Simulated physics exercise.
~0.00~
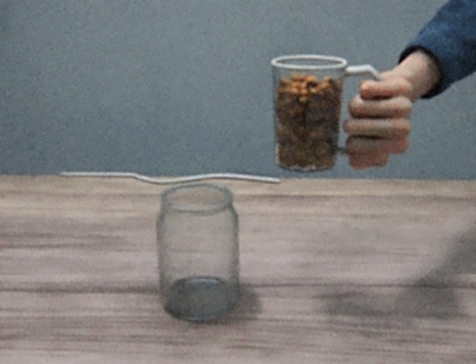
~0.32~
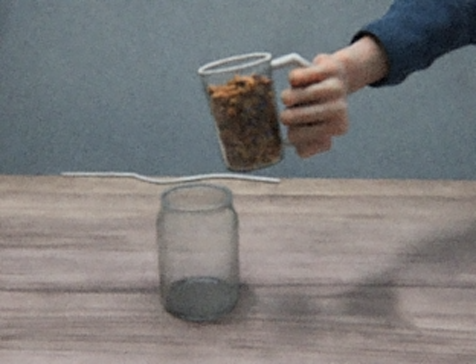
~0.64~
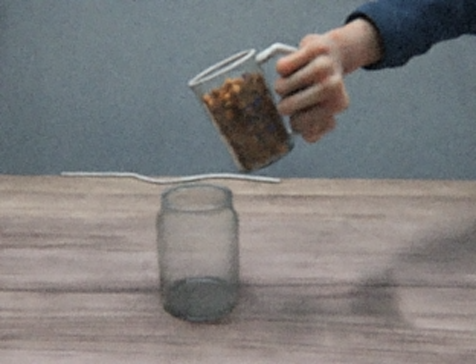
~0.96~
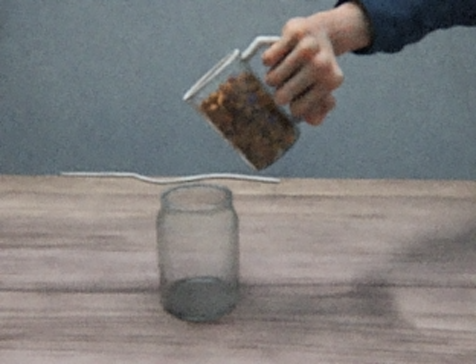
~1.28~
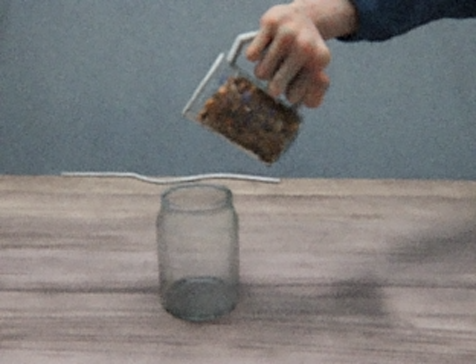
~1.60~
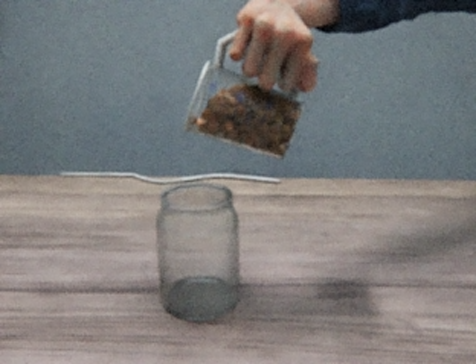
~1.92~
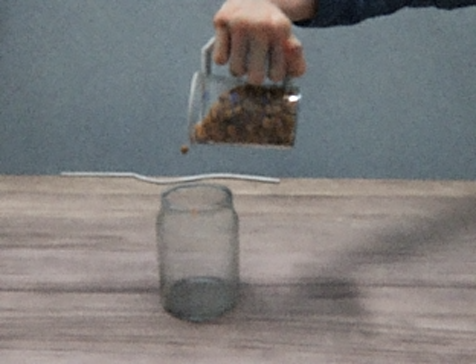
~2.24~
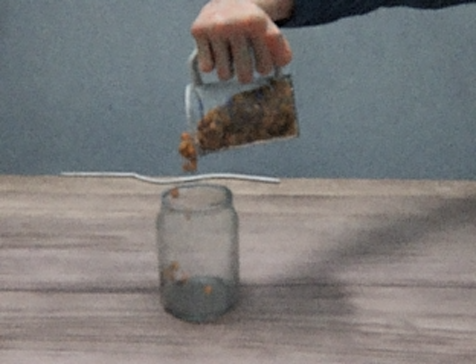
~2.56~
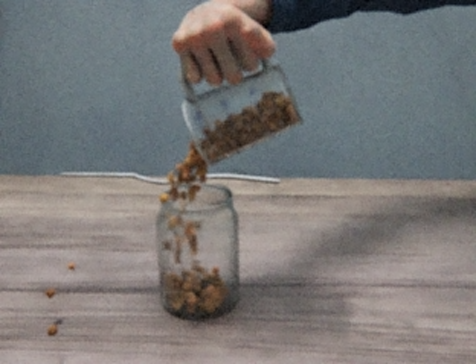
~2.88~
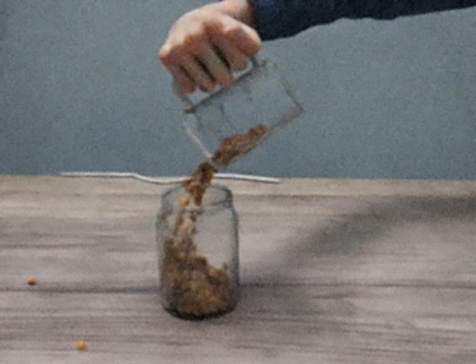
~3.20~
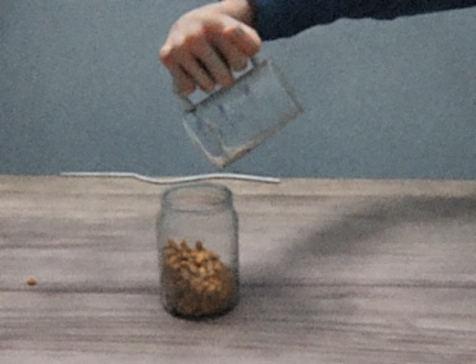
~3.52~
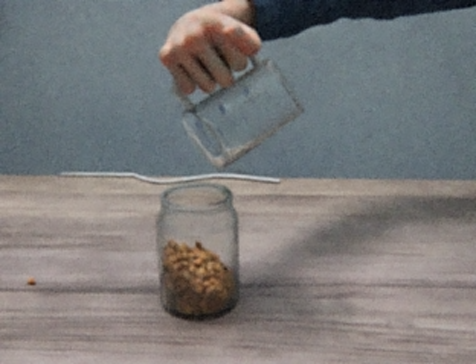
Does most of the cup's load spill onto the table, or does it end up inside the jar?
Nearly all of it ends up inside the jar. Hardly any lands on the table, and the cup is left looking empty.
The clip opens with a hand in a blue sleeve holding a clear handled cup full of roasted chickpeas, to the upper right of an empty glass jar on a wooden table. The hand moves the cup left and tips it steadily toward the jar. Once the cup lies on its side, the first pieces slip over its rim. A thick stream then pours through the jar's mouth, while a few stray pieces skitter over the table at the left. The cup ends tilted mouth-down and looks empty, with the golden-brown heap resting in the jar.
